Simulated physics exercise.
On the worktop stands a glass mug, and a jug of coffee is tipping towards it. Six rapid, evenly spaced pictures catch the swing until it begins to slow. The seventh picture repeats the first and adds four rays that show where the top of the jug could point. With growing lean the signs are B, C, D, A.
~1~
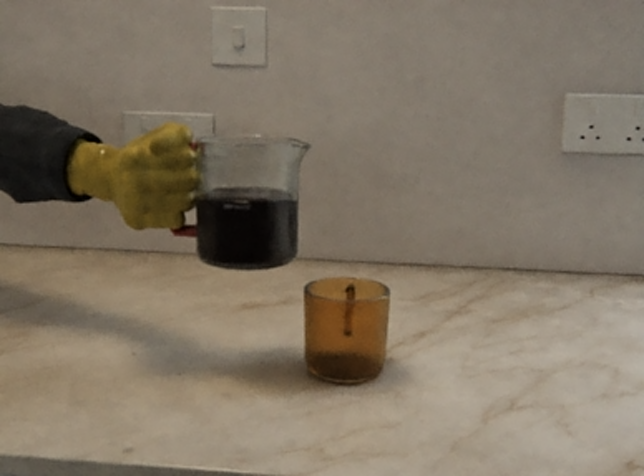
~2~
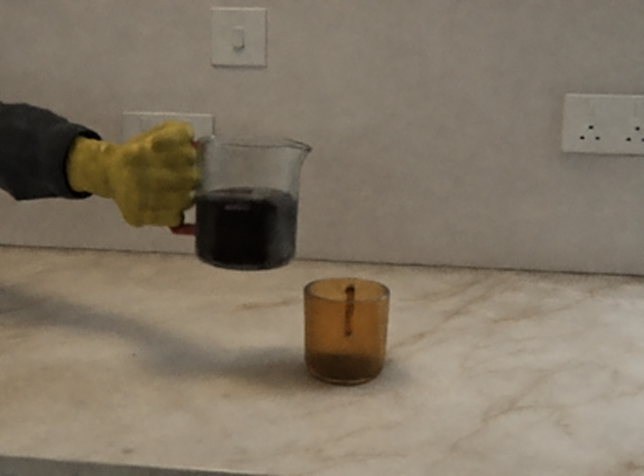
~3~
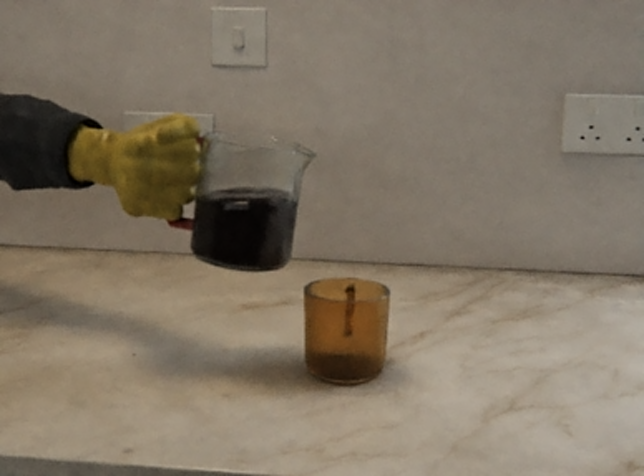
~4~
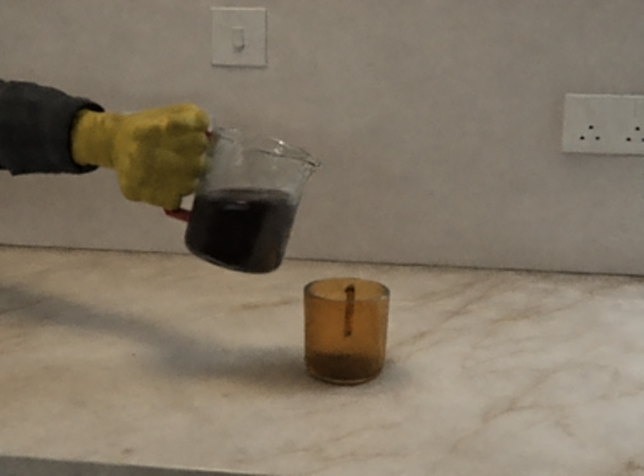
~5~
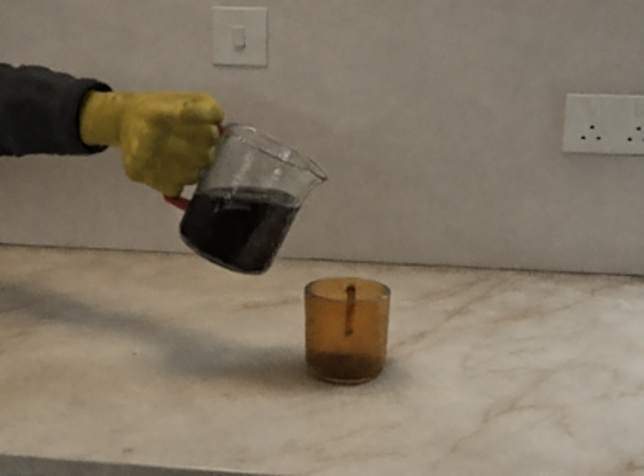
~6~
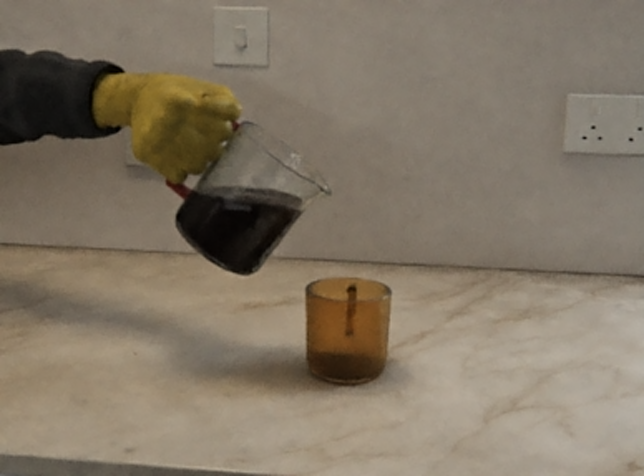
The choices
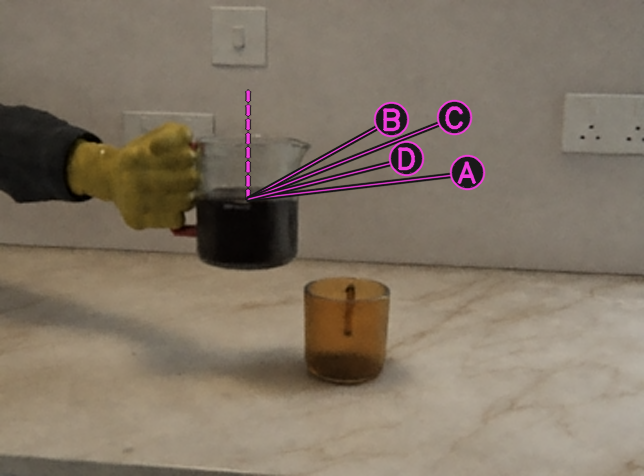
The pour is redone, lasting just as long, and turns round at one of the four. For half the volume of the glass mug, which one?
The answer is mark D.
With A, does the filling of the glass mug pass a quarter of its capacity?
Yes, it does.
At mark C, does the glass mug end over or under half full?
Under half.
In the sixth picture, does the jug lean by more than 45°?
No.
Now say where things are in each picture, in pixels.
Upright, lip at (308, 146); rim of the glass mug round (347, 288); nothing has left yet, in the first frame.
Upright, lip at (309, 148); nothing has left yet, in the second frame.
Tipped about 7°, lip at (314, 154); nothing has left yet, in the third frame.
Tipped about 15°, lip at (320, 165); nothing has left yet, in the fourth frame.
Tipped about 25°, lip at (326, 178); nothing has left yet, in the fifth frame.
Tipped about 36°, lip at (330, 192); nothing has left yet, in the sixth frame.
In magenta, A at (451, 175); B at (376, 128); C at (439, 123); D at (390, 163).
Choosing A, the glass mug ends with about 62 % of what it can hold; 5 % of the coffee is spilt.
Choosing B, the glass mug ends with about 17 % of what it can hold.
Choosing C, the glass mug ends with about 33 % of what it can hold.
Choosing D, the glass mug ends with about 50 % of what it can hold.
